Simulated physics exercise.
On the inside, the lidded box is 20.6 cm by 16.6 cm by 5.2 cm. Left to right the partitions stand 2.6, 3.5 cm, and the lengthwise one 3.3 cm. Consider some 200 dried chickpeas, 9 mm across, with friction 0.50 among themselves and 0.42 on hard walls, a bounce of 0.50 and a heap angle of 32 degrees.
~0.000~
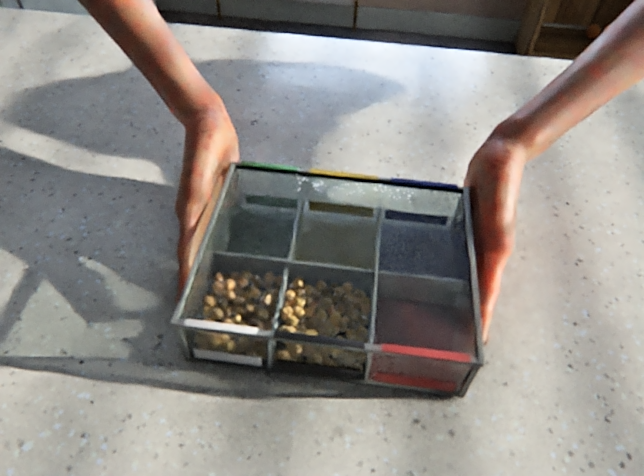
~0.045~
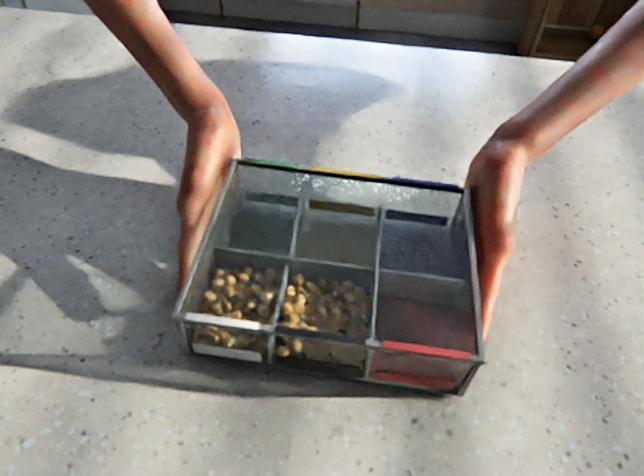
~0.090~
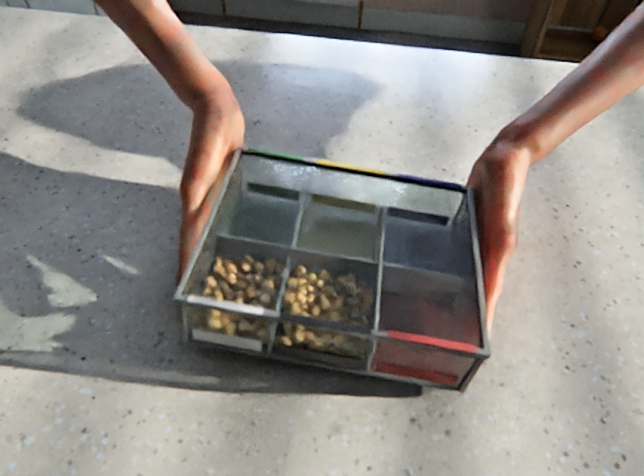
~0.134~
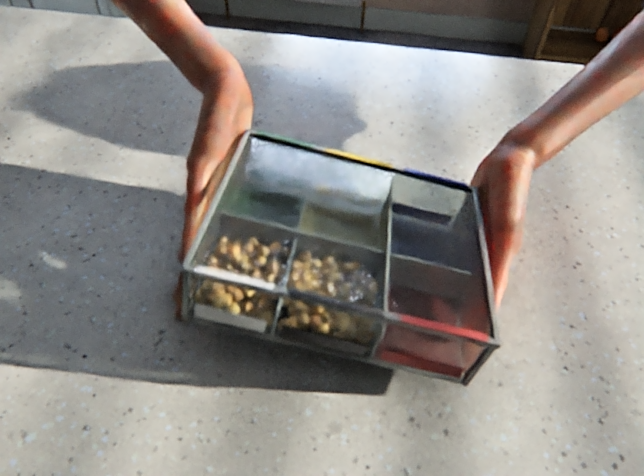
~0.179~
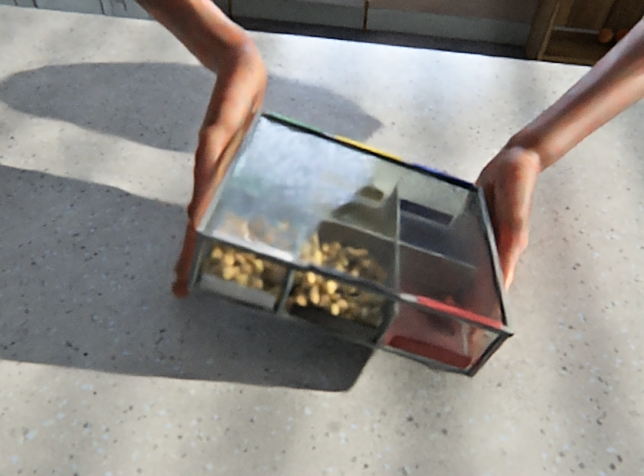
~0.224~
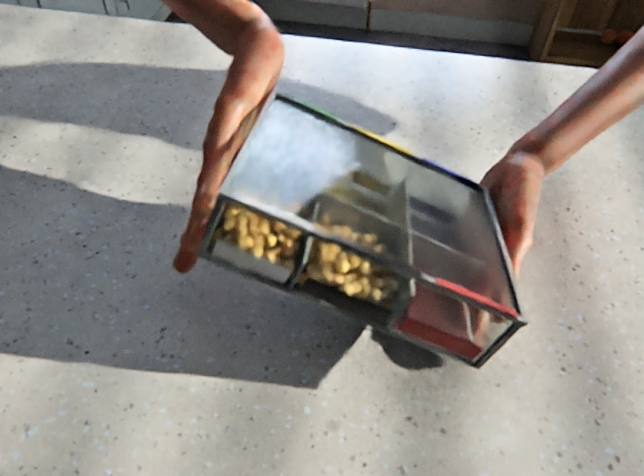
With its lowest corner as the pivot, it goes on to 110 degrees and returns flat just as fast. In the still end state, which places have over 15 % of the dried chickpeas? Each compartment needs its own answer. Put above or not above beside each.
Red: Not above; blue: Above; green: Not above; yellow: Not above; white: Not above; black: Above.
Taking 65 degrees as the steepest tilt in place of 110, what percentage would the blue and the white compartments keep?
Result - blue 5 %, white 30 %.
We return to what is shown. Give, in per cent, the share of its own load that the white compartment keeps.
Around 20 per cent of it.
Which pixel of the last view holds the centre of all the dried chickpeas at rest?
About (365, 288).
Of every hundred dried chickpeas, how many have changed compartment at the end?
Some 65 per cent.
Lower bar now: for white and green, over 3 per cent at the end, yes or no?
For white, it does, for green, it does not.
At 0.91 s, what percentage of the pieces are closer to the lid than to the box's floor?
Around 80 in a hundred, give or take.
After 0.91 s, tilt 109 degrees; red 5 %, blue 20 %, yellow 10 %, white 20 %, black 50 %.
After 1.37 s, tilt 47 degrees; red 5 %, blue 40 %, yellow 10 %, white 5 %, black 40 %.
After 1.90 s, tilt 0 degrees; red 5 %, blue 40 %, yellow 10 %, white 5 %, black 35 %.
At rest (2.3 s), red 5 %, blue 40 %, green 0 %, yellow 10 %, white 5 %, black 35 %.
